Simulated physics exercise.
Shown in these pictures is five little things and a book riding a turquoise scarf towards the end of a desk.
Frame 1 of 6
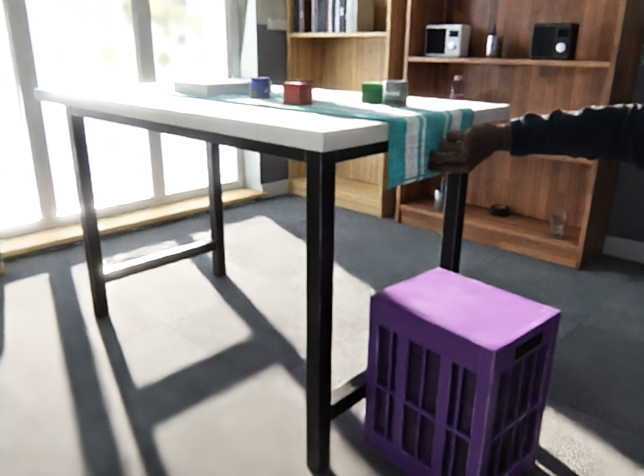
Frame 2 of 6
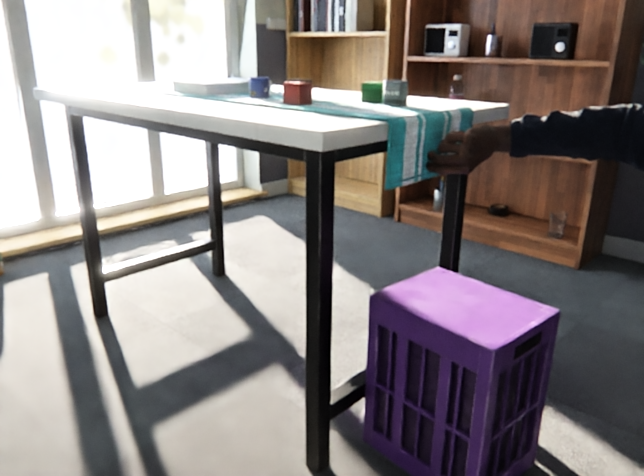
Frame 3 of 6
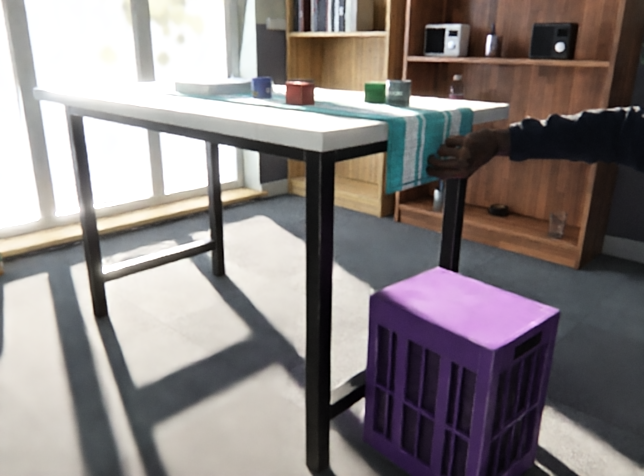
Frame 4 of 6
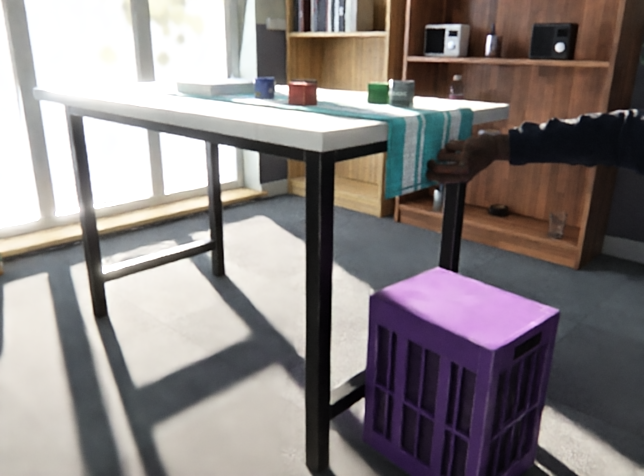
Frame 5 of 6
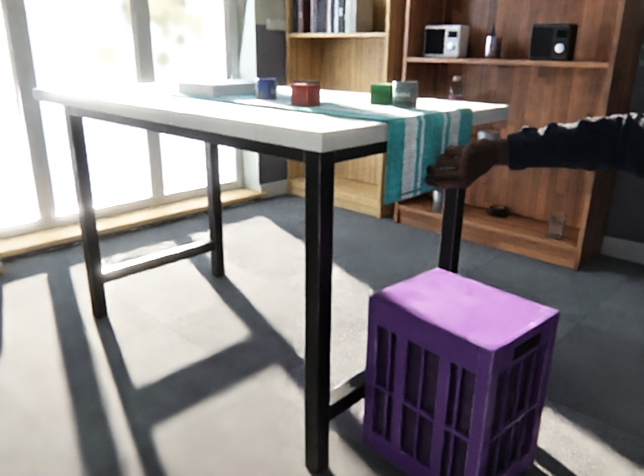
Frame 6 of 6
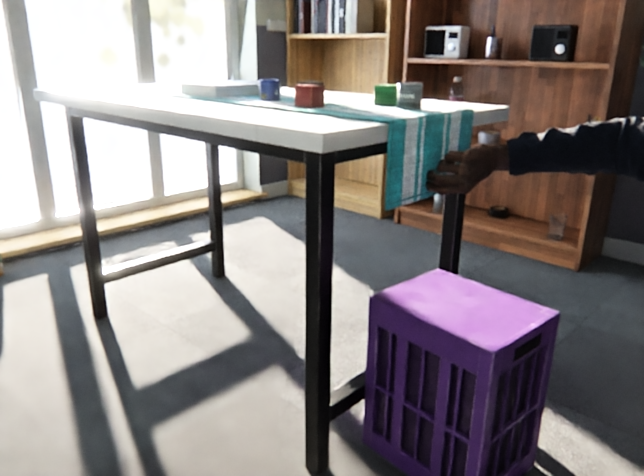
To begin with, a hand at the right grips the end of a turquoise striped scarf hanging over a white table's edge, above a purple crate. The hand draws the cloth slightly downward, and the small blue, red, green and grey items on it shift a little to the right.
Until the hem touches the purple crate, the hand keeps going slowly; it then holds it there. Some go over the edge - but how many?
Number down: Two.
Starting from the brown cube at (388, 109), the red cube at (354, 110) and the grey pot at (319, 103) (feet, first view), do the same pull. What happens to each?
The brown cube would end up off, the red cube would end up off, the grey pot would stay in place.
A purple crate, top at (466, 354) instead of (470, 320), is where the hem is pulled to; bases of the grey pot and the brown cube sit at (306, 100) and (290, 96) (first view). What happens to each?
The grey pot stays put; the brown cube stays put.
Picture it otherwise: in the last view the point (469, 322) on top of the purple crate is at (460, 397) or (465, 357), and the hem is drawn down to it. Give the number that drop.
Over the edge: 4, then 3.
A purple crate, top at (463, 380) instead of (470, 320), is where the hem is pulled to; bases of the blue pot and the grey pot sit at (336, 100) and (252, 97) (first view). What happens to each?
As for the blue pot, it leaves the top; as for the grey pot, it holds its spot.
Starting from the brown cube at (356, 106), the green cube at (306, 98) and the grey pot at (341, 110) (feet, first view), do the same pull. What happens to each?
Final state: The brown cube is no longer up, the green cube is still in place, the grey pot is no longer up.
Soon after, hem near (428, 227); all still up.
After that, hem near (426, 272); grey pot gone.
And then, hem on the crate; grey pot and green cube gone.
In the end, hem on the crate; grey pot and green cube gone. It carries off two.
